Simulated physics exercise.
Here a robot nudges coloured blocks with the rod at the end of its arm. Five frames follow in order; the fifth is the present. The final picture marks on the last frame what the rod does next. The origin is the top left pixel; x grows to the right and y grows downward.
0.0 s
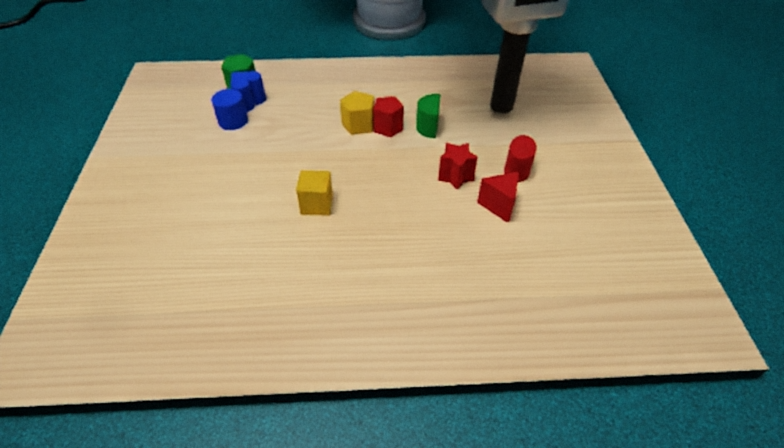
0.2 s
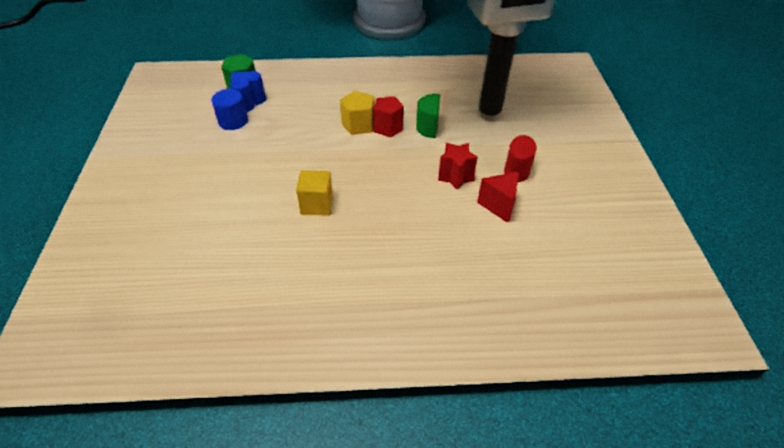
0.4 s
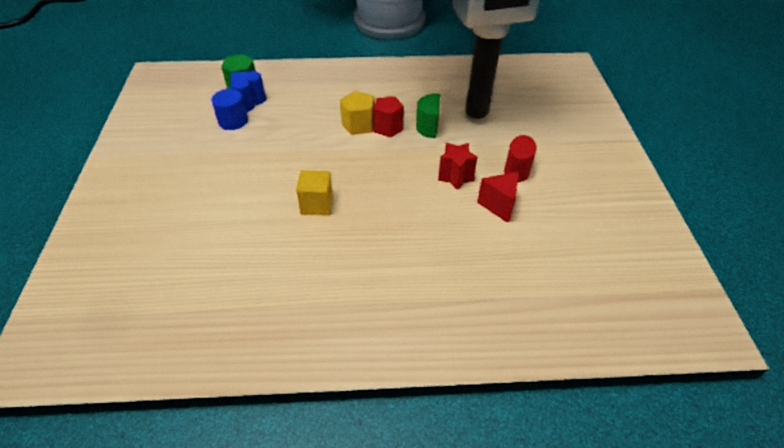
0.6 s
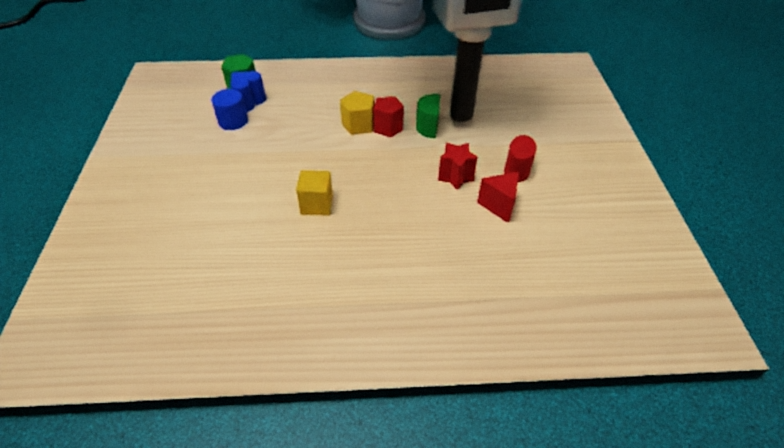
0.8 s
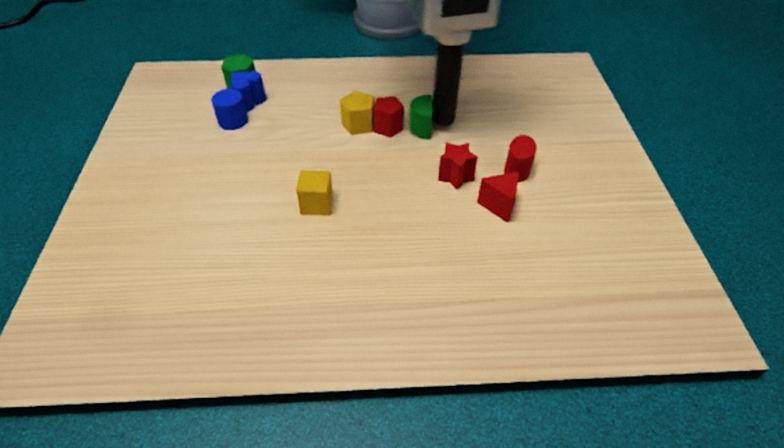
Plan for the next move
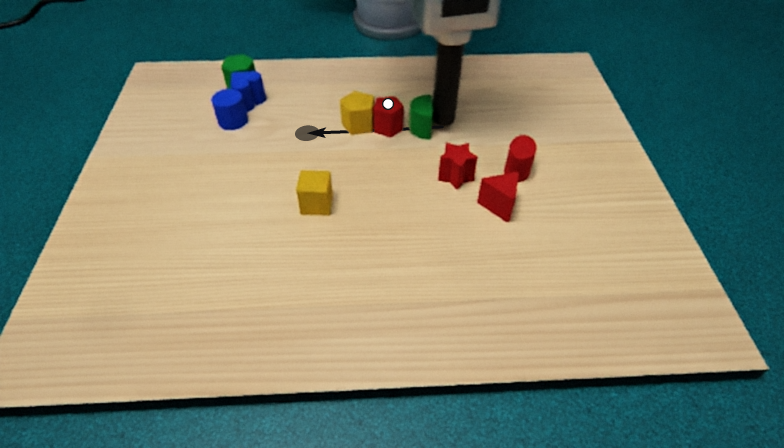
Robot arm sliding its black rod leftward across a wooden board of coloured blocks, then nudging the green block slightly left.
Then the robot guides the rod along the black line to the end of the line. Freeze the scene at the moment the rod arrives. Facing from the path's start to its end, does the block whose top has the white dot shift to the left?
Going by the path, yes.
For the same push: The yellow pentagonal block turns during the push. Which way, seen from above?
My prediction: CW.
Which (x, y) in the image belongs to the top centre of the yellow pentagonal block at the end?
Its top middle will sit at (303, 92).
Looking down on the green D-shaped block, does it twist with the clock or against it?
Viewed from the top, it goes anticlockwise.
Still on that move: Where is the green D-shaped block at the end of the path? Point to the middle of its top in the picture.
By then it is at (370, 121).
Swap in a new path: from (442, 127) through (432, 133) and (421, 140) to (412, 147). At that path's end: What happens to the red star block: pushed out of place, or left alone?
It will remain on its spot.
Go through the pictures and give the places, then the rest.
In the first frame, lower end of the rod at (502, 107), tops of blocks, yellow pentagonal block at (358, 101), red pentagonal block at (388, 104), green D-shaped block at (430, 103), red star block at (459, 152).
In the second frame, rod at (490, 110), blocks as before.
In the third frame, rod at (477, 112), blocks as before.
In the fourth frame, rod at (461, 115), blocks as before.
In the fifth frame, rod at (443, 119), yellow pentagonal block at (358, 101), red pentagonal block at (388, 104), green D-shaped block at (423, 104), red star block at (459, 152).
The drawn path runs straight from (442, 127) to (307, 133); the dot is on the red pentagonal block.
What follows on the original path. One third of the way, rod at (397, 122); yellow pentagonal block at (340, 99), turned 45° clockwise; red pentagonal block at (354, 114), turned 45° clockwise; green D-shaped block at (383, 116), turned 50° anticlockwise.
Two thirds of the way, rod at (351, 124); yellow pentagonal block at (325, 97), turned 65° clockwise; red pentagonal block at (333, 122), turned 65° clockwise; green D-shaped block at (370, 121), turned 95° anticlockwise.
At the end, rod at (306, 125); yellow pentagonal block at (303, 92), turned 140° clockwise; red pentagonal block at (322, 125); green D-shaped block at (370, 121), turned 95° anticlockwise; red star block not moved.
